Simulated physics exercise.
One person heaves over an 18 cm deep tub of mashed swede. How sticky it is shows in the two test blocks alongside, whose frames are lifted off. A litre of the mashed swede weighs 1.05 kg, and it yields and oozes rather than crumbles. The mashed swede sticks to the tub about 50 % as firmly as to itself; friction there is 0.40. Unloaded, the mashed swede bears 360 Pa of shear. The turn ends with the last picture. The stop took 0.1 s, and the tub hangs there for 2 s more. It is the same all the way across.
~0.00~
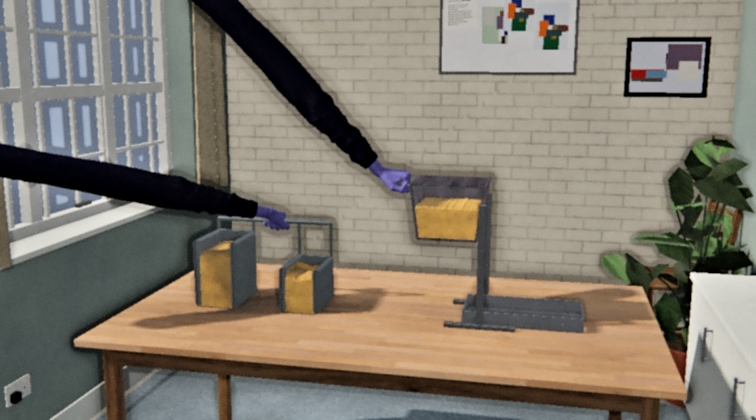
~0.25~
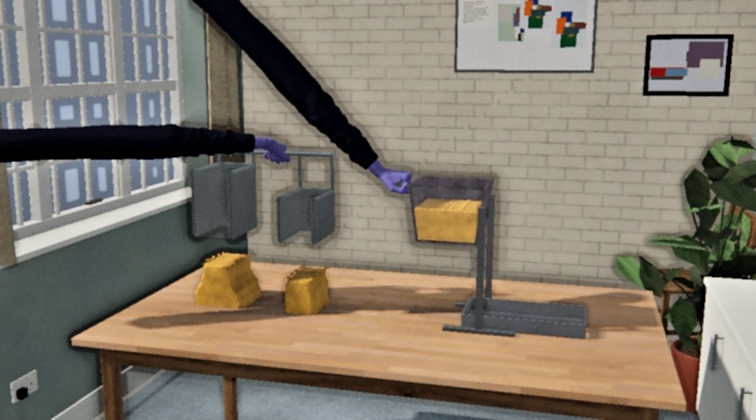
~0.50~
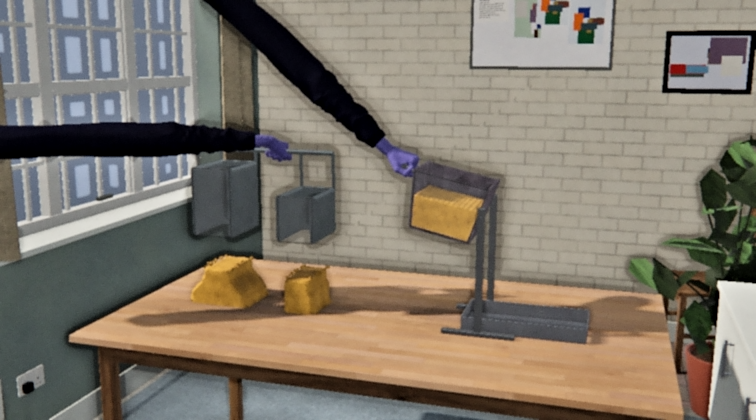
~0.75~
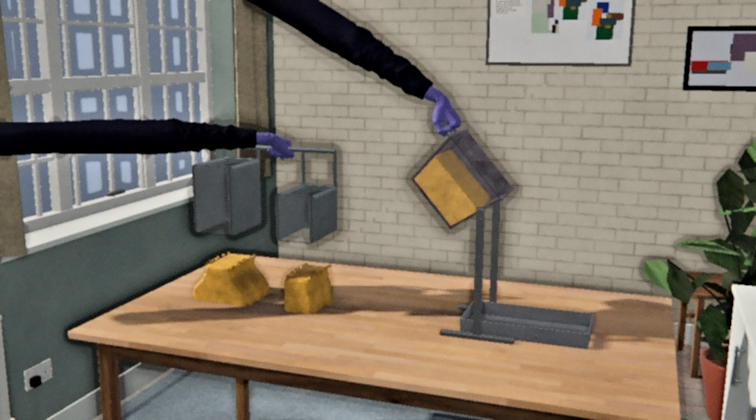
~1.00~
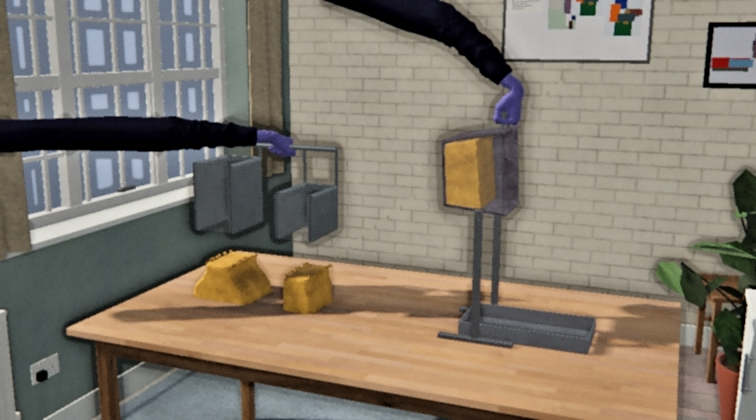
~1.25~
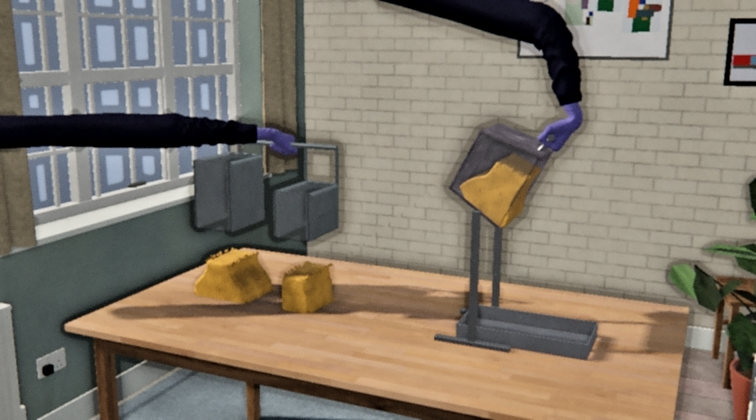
A purple-gloved hand in a dark sleeve turns a see-through tub of yellow mash on a grey stand over a wooden table, seen from slightly above in a brick-walled room with a window at left. Another hand lifts two grey moulds off yellow blocks on the left, and the larger sags. The tub then tilts rightward past upright, its mash shifting inside, while the camera drifts sideways.
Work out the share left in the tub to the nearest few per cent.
Expect roughly 0 %.
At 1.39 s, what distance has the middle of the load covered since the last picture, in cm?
Roughly 14 cm.
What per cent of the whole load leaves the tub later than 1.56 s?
Some 0 per cent.
By 1.39 s, the tub is at 117 degrees and holds 22 %.
By 1.56 s, the tub is at 117 degrees and holds 0 %.
By 1.73 s, the tub is at 117 degrees and holds 0 %.
By 1.90 s, the tub is at 117 degrees and holds 0 %.
By 3.25 s, at the end, the tub is at 117 degrees and holds 0 %.
